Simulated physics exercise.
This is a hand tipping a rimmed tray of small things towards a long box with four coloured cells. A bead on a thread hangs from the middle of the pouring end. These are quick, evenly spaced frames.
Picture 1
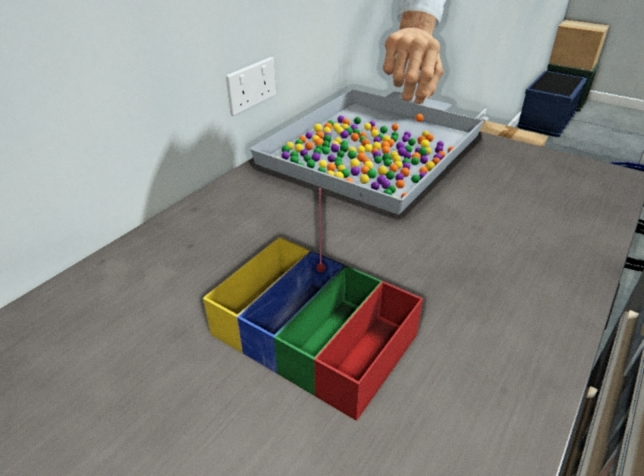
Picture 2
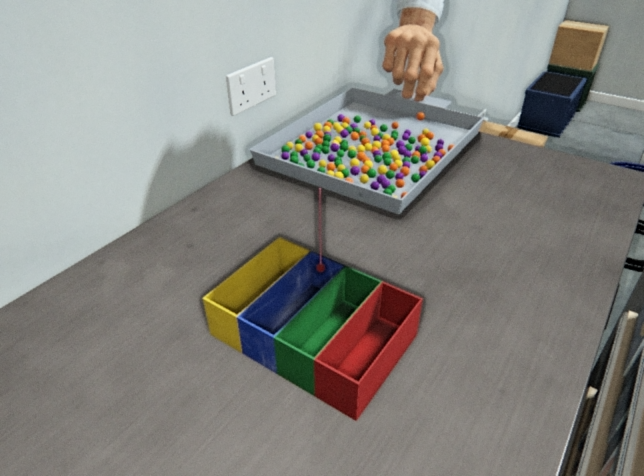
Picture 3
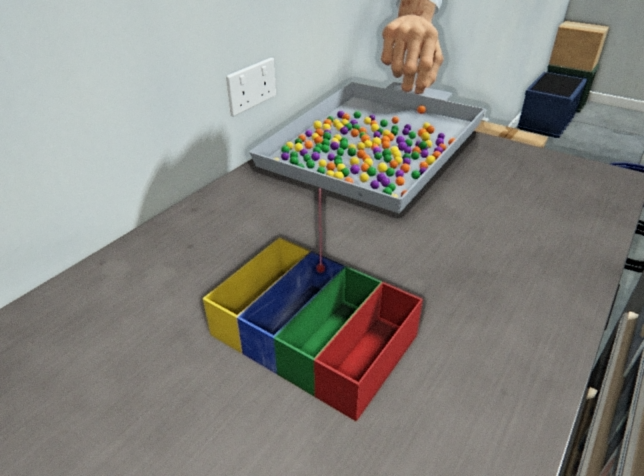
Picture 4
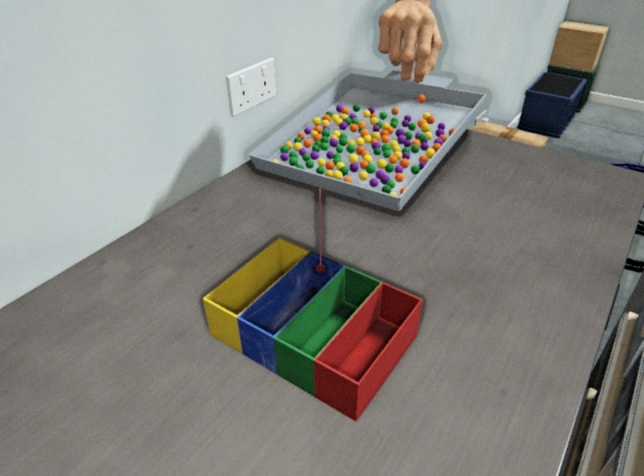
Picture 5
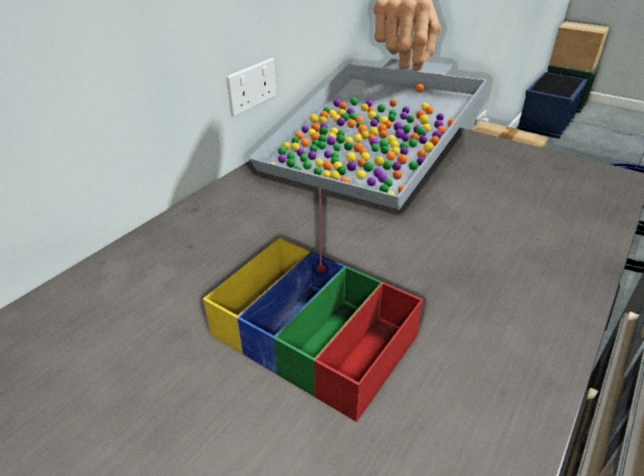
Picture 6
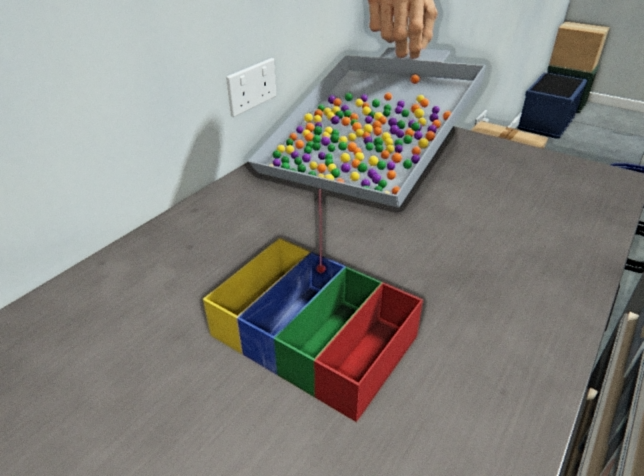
A grey rimmed tray of small round beads in orange, green, purple and yellow is held above a grey tabletop beside a pale wall with a socket, seen from above at an angle. Below its near end, where a red bead hangs on a thread, sits a box with yellow, blue, green and red cells. The hand steadily raises the far end, tilting the tray towards its near left corner, and the beads begin shifting.
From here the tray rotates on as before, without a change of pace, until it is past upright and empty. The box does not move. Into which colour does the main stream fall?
Most goes to the yellow cell.
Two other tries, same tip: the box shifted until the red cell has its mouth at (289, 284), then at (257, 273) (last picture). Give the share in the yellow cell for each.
The first gives 0 %, the second 0 %.
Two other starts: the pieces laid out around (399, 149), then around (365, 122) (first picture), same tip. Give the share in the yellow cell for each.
Roughly 50 per cent, and 50 per cent.
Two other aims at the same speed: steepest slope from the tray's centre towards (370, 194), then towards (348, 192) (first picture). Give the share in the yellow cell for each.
The first gives 0 %, the second 0 %.
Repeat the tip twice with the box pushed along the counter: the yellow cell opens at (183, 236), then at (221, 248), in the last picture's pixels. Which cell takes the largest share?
At the first place that green cell, at the second the blue one.
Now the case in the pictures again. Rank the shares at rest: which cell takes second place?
Second comes the blue one.
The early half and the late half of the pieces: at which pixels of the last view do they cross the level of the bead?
Early half (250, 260), late half (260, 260).
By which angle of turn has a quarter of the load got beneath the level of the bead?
Around 90° of tilt.
Soon after the last picture, tray tipped steeply; nearly all on the tray; a stray few falling or outside the box.
A little later, tray tipped past a quarter turn; about a quarter on the tray; about a quarter in the yellow cell; a small part in the blue cell; about half falling or outside the box.
Later still, tray tipped past a quarter turn; about half in the yellow cell; a small part in the blue cell; about a third falling or outside the box.
By the end, tray tipped past a quarter turn; about half in the yellow cell; a small part in the blue cell; none in the red cell; none in the green cell; about a third outside the box.
